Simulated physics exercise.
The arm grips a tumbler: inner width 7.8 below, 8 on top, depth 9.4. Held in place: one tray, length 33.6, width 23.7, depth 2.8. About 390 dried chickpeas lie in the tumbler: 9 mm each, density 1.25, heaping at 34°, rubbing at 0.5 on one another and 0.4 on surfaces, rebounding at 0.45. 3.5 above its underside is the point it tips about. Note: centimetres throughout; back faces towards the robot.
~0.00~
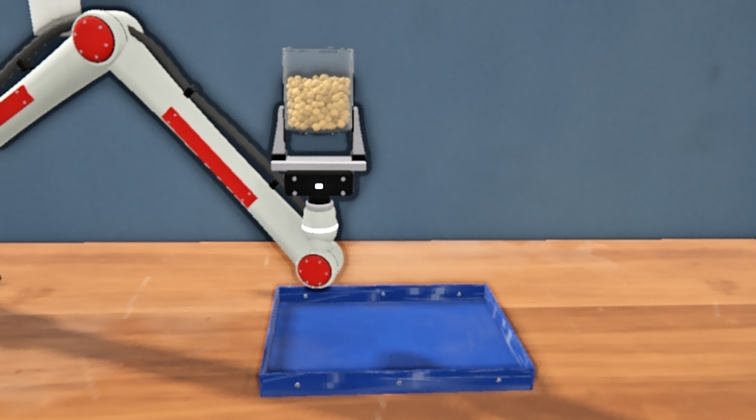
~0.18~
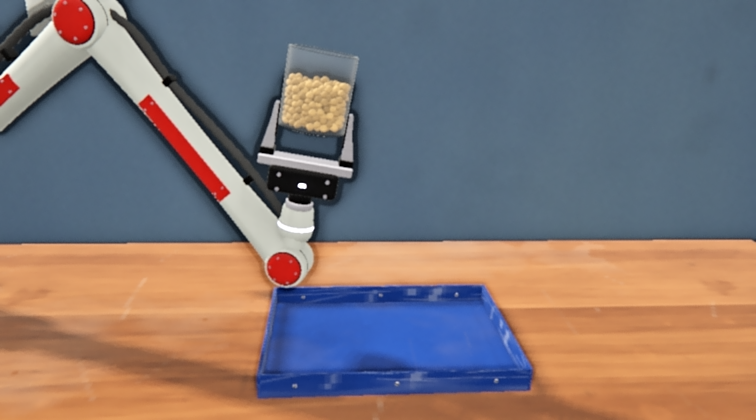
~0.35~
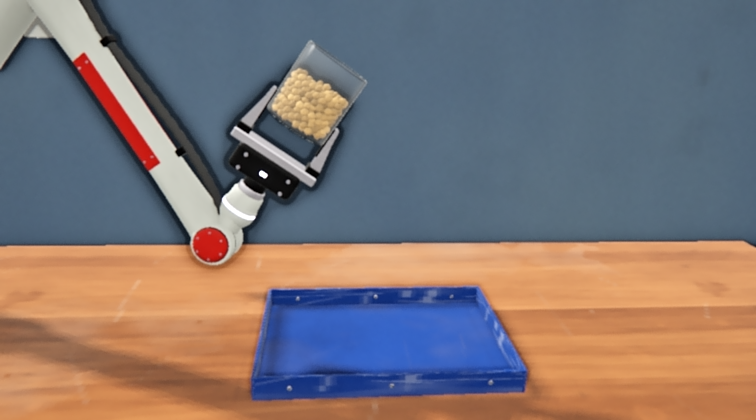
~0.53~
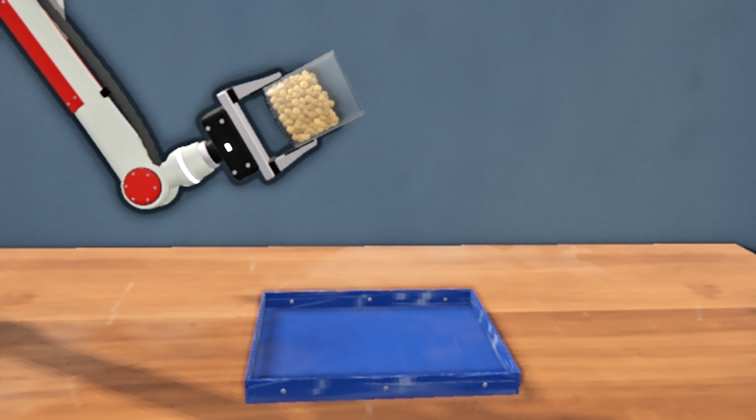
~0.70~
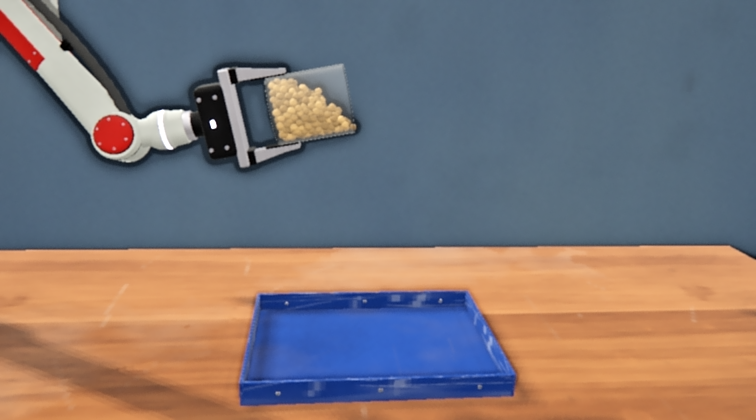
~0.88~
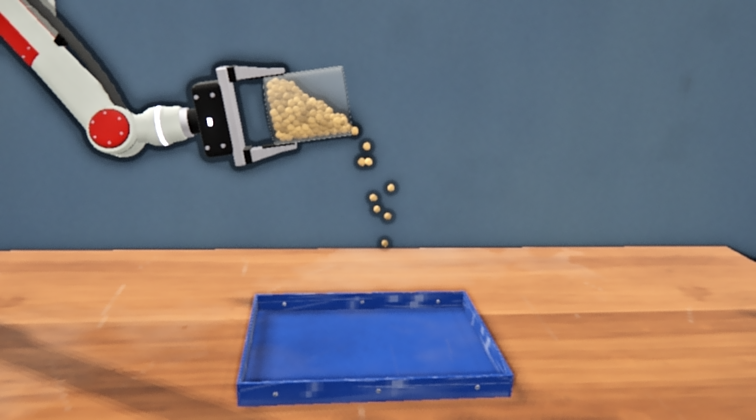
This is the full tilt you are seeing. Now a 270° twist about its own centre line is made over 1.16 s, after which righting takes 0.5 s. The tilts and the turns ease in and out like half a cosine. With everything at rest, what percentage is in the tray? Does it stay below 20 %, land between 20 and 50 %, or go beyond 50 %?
It lands between 20 and 50 %.
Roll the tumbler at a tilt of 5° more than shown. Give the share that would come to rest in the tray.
It would be around 40 percent.
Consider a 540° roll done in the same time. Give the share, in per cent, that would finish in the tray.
It would be roughly 30 percent.
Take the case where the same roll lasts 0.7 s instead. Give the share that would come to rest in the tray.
Then roughly 20 per cent.
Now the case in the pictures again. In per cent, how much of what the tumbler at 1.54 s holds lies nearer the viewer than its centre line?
About 35 %.
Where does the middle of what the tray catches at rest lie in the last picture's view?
In the last view, around (404, 342).
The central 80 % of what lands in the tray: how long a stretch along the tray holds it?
Spread length: Close to 18 cm.
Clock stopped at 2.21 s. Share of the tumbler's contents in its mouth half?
About 35 percent is in the half nearer the mouth.
By 1.54 s, tipped 81°, highest piece 37 above the table; 344 in the tumbler, 19 in the tray, 24 in flight or on a rim.
By 2.21 s, tipped 60°, highest piece 36 above the table; 279 in the tumbler, 94 in the tray, 1 on the table or floor, 13 in flight or on a rim.
By 2.74 s, upright, highest piece 37 above the table; 279 in the tumbler, 107 in the tray, 1 on the table or floor.
By 3.44 s, upright, highest piece 37 above the table; 279 in the tumbler, 107 in the tray, 1 on the table or floor.
Final count, 279 in the tumbler, 107 in the tray, 1 on the table or floor. That is 28 % in the tray.
